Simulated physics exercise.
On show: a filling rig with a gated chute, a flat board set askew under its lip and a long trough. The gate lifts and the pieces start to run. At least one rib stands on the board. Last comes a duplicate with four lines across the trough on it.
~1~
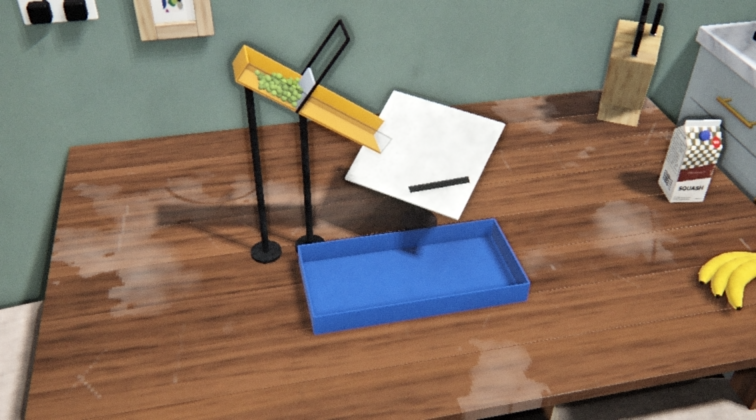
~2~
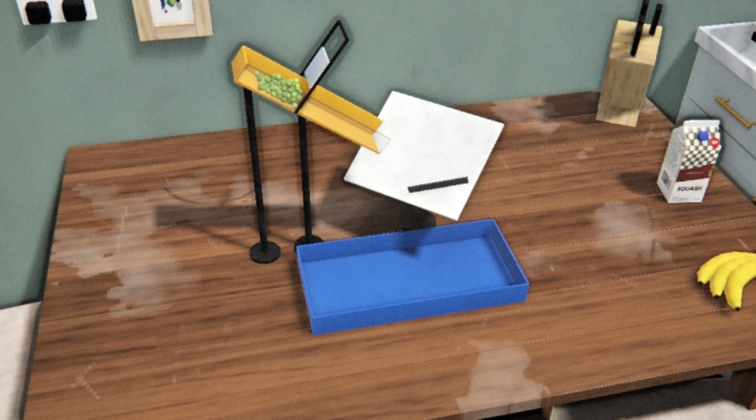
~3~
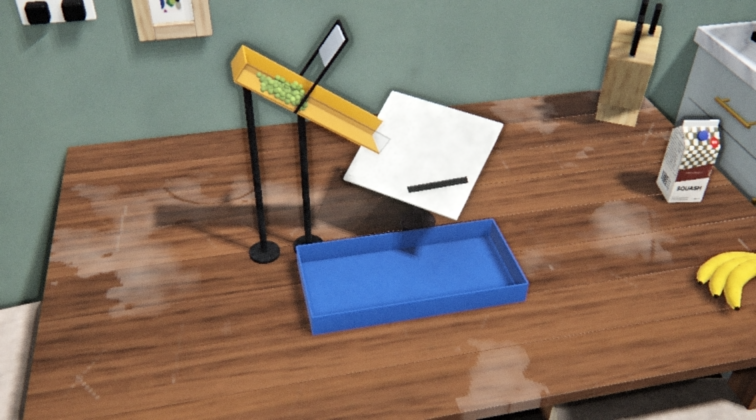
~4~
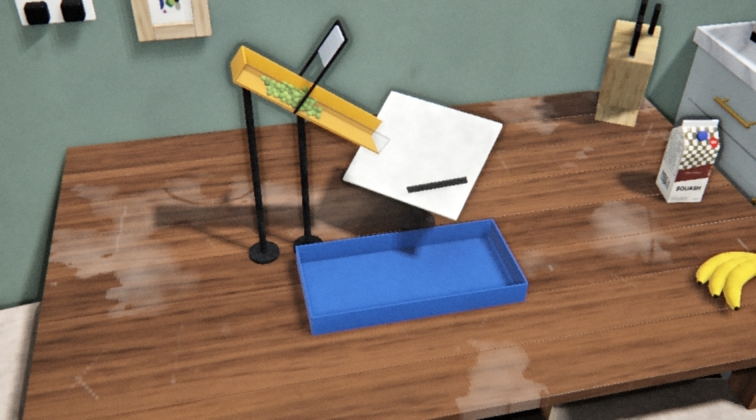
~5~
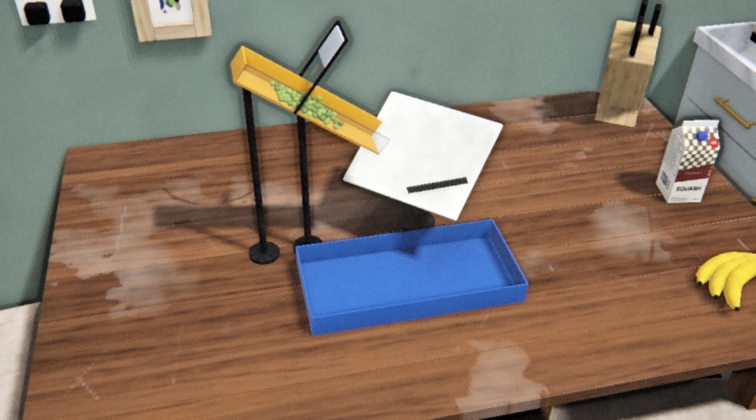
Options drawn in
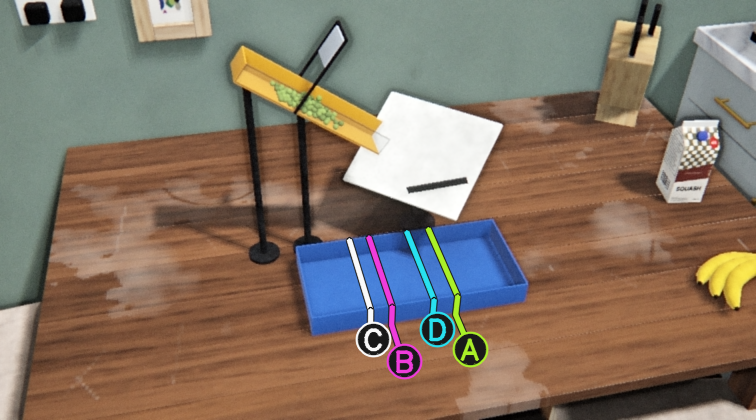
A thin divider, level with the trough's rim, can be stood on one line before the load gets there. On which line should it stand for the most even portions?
B beats the others.
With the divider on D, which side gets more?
Left.
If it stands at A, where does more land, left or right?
The left side.
On the marked copy, line A crosses the front rim at (457, 295); line B crosses the front rim at (391, 305); line C crosses the front rim at (370, 309); line D crosses the front rim at (433, 299).
Choosing A, of what is caught, nearly all on the left of the divider, a small part on the right.
Choosing B, of what is caught, about a third on the left of the divider, about two thirds on the right.
Choosing C, of what is caught, a stray few on the left of the divider, nearly all on the right.
Choosing D, of what is caught, most on the left of the divider, a small part on the right.
